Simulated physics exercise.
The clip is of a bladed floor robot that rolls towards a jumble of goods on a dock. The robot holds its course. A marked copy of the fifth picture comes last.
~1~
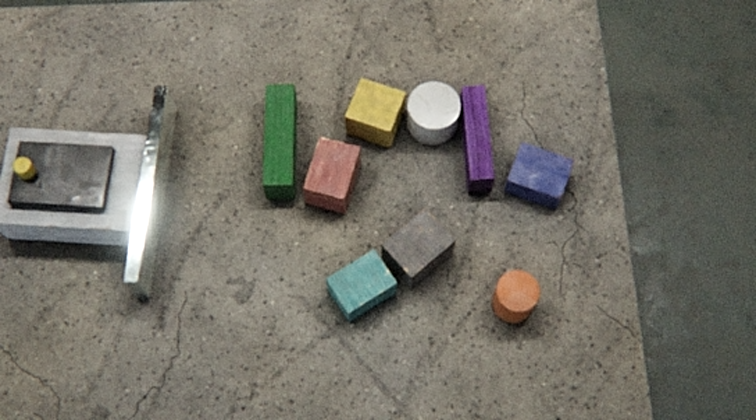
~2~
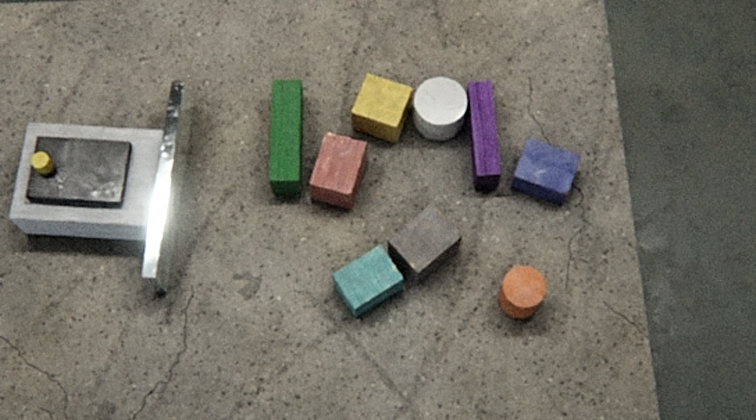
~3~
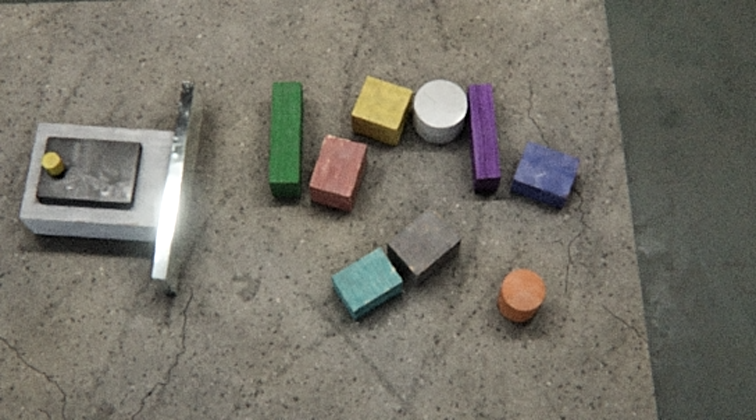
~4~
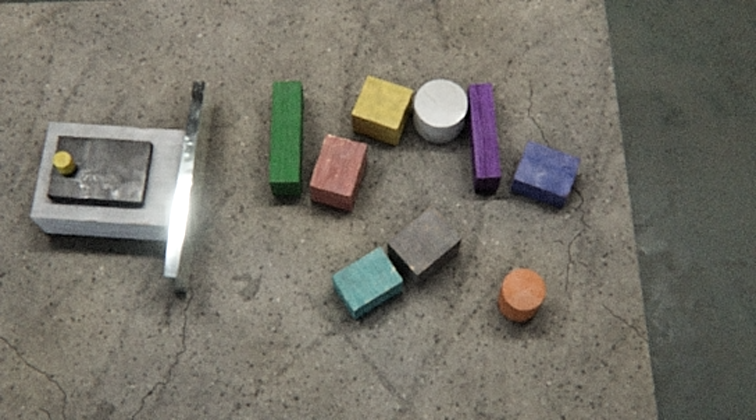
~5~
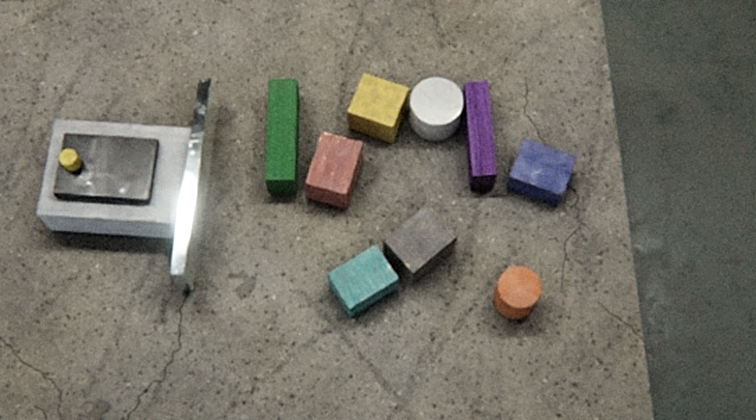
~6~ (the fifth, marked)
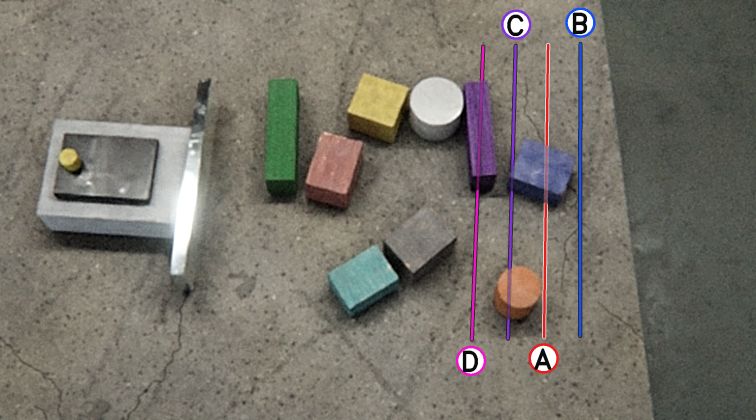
At the start, a pale bladed robot sits at the left of a stained concrete dock, apart from a loose group of coloured blocks and cylinders. The robot then rolls slowly a short way right, its upright blade leading, and narrows the gap to the green stick while the goods stay unmoved.
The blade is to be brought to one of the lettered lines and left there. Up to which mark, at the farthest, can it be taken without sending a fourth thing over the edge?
No fourth one falls up to A.
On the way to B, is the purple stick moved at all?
By then, yes.
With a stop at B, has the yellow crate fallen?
Yes.
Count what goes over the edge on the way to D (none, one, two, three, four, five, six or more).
The count is none.
On the copy, A at (546, 183); B at (580, 182); C at (512, 185); D at (478, 186).
On A. First, robot (242, 163); yellow crate (387, 108); green stick (347, 135).
Then, robot (370, 159); purple stick (570, 137); blue crate (566, 189).
Finally, robot (470, 156); purple stick over the edge; white canister over the edge; three fallen.
By contrast, B drops five; C is within the limit but short; D is within the limit but short.
